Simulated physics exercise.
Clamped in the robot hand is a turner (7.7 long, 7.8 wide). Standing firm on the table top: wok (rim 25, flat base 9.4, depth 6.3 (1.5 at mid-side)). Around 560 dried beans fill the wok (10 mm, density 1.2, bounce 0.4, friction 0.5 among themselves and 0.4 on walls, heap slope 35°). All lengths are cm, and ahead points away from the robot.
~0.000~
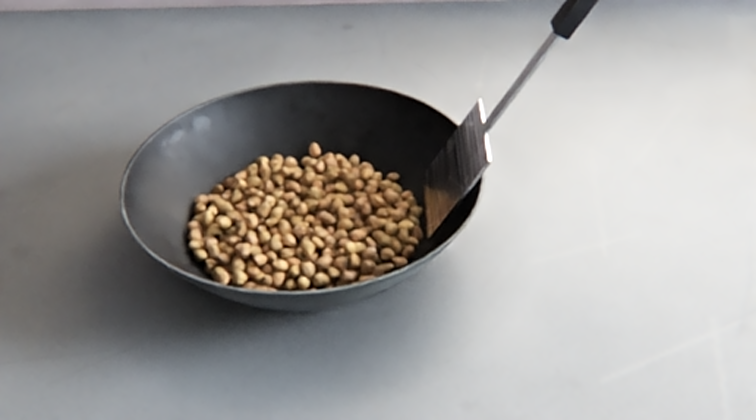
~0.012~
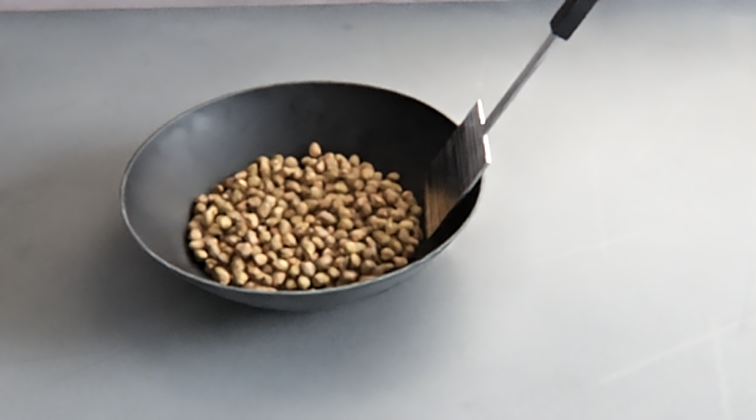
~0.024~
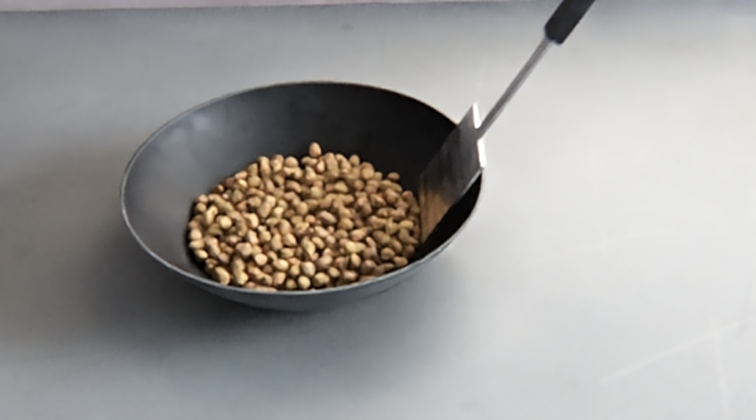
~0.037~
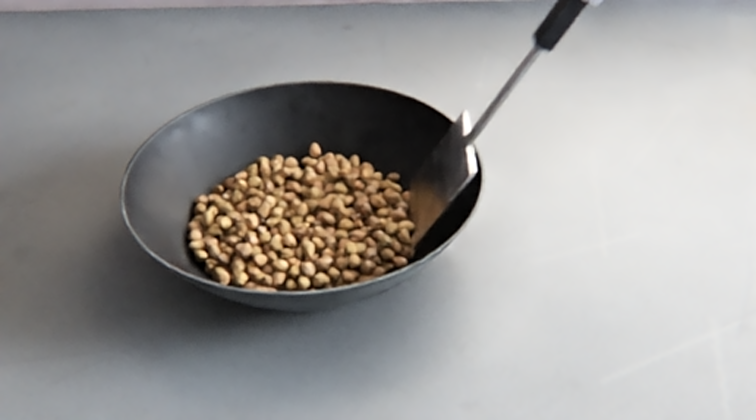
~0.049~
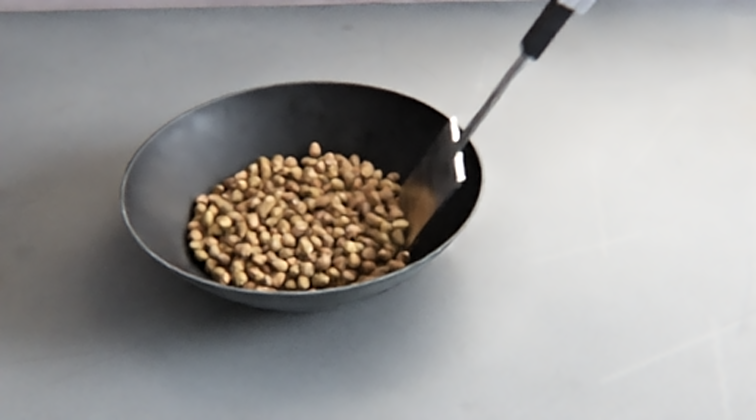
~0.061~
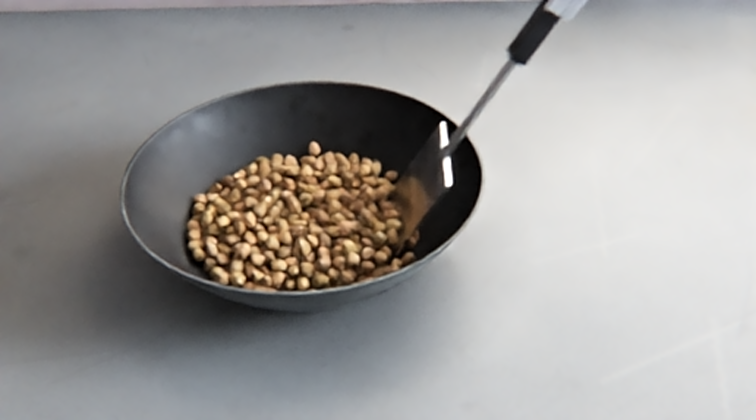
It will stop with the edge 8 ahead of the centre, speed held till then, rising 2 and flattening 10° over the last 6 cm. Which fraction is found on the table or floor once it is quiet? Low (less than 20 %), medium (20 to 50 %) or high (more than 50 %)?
Answer: Medium; 20 to 50 % of the dried beans finish on the table or floor.
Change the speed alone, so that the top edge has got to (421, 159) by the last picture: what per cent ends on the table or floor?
About 40 per cent.
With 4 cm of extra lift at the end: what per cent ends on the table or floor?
About 25 per cent.
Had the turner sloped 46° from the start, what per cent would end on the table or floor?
Then about 20 per cent.
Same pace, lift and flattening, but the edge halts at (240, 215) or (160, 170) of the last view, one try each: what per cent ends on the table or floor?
About 0 and 45 per cent.
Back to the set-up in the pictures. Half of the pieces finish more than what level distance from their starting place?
Roughly 6 cm.
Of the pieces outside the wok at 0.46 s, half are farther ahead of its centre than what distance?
About 16 cm.
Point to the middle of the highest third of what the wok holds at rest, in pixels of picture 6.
Near (189, 205).
After 0.14 s, sloping 59°, highest piece 6 above the table; 565 in the wok.
After 0.22 s, sloping 55°, highest piece 7 above the table; 565 in the wok.
After 0.46 s, sloping 49°, highest piece 8 above the table; 410 in the wok, 131 on the table or floor, 24 on the blade or in flight.
After 1.51 s, sloping 49°, highest piece 7 above the table; 410 in the wok, 155 on the table or floor.
In the end, 410 in the wok, 155 on the table or floor. That is 27 % on the table or floor.
